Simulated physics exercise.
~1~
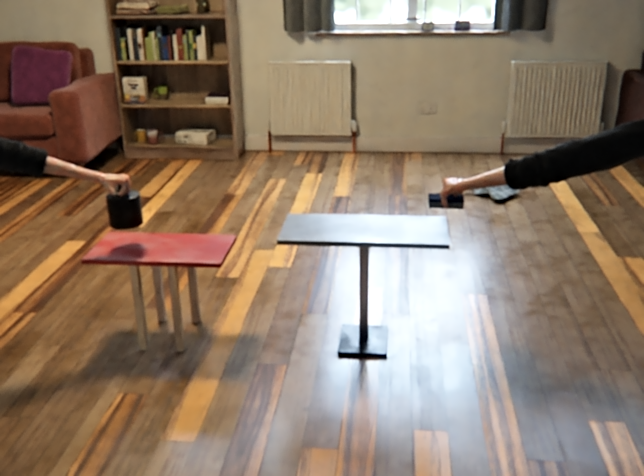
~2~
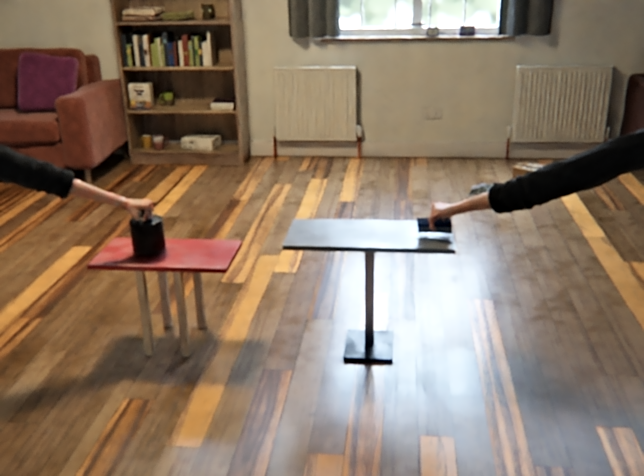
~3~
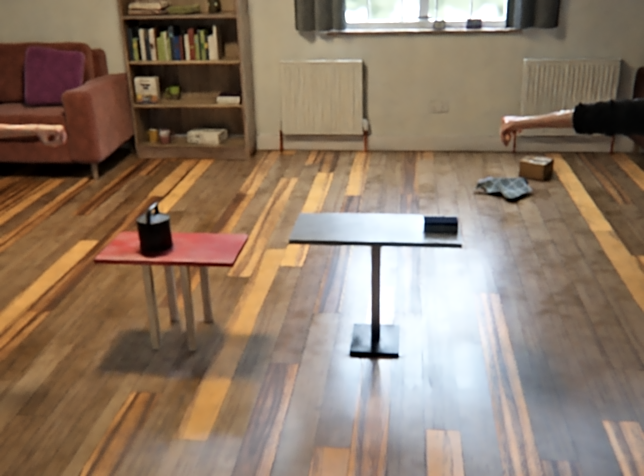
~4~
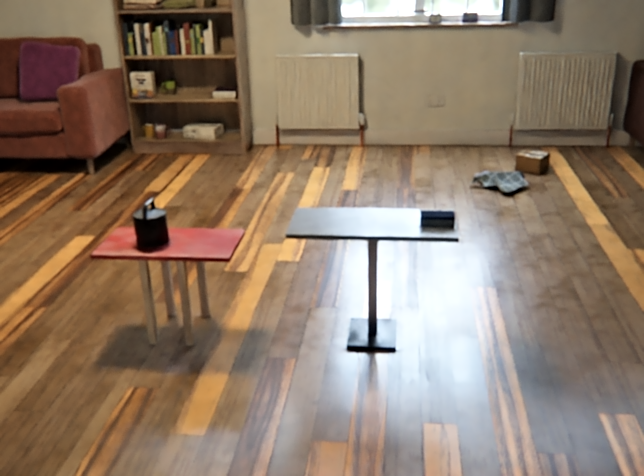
A dark blue block and a black object with a small handle were lowered by two hands, the block onto the right end of a grey table and the other onto a red table, then the hands drew away and both tables stayed steady.
